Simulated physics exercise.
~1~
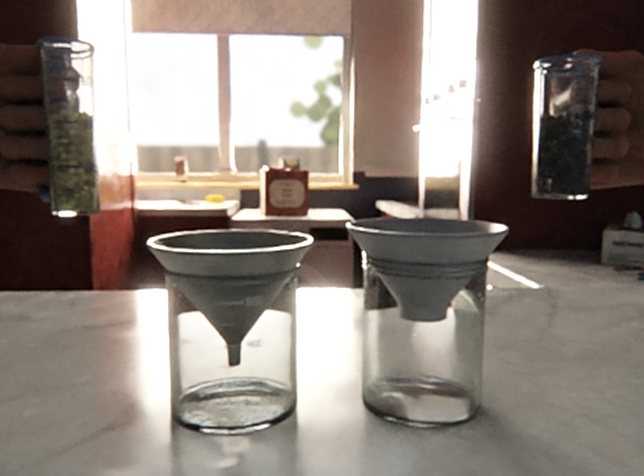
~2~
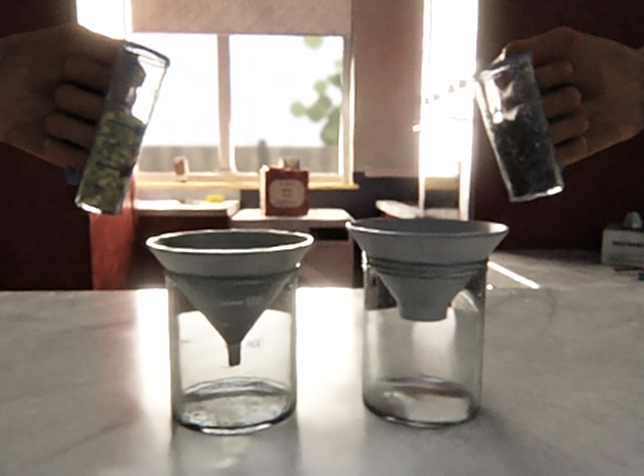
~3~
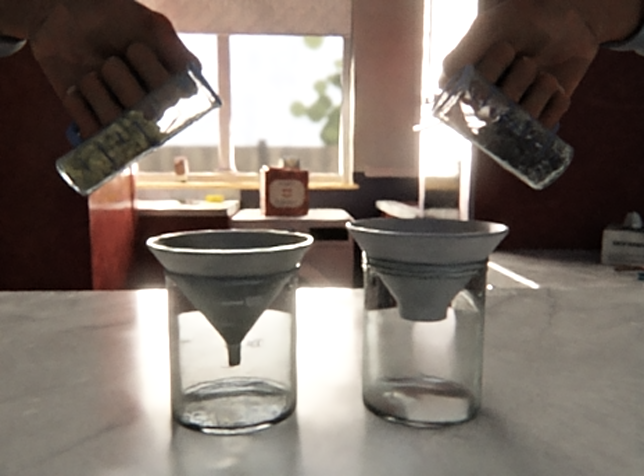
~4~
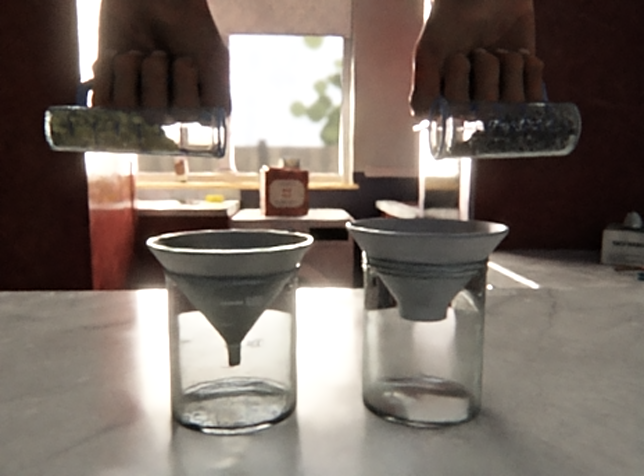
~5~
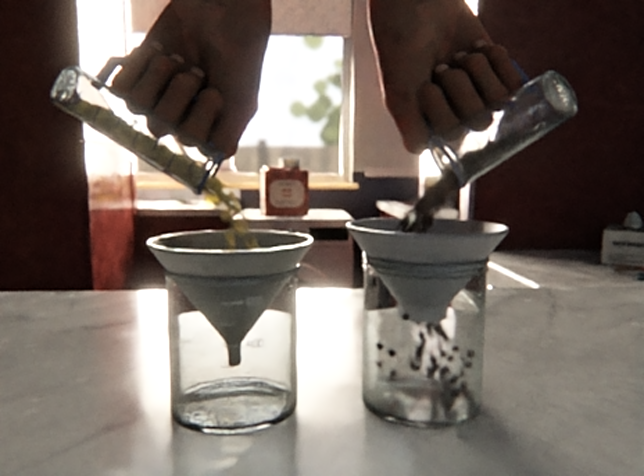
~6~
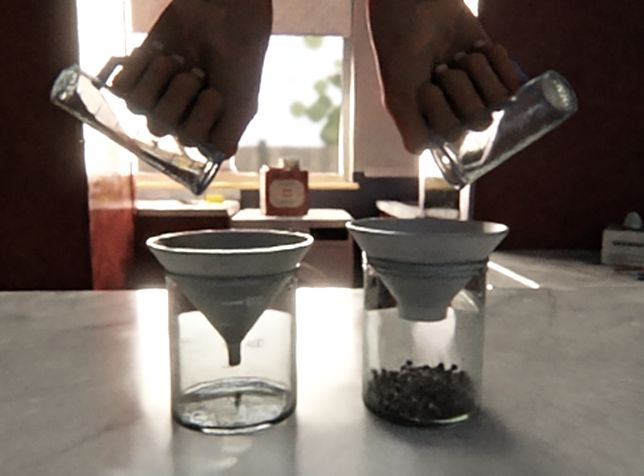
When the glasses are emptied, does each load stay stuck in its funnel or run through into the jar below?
The greenish load on the left clogs its funnel, with hardly any reaching the jar. The dark load on the right runs through and settles in its jar.
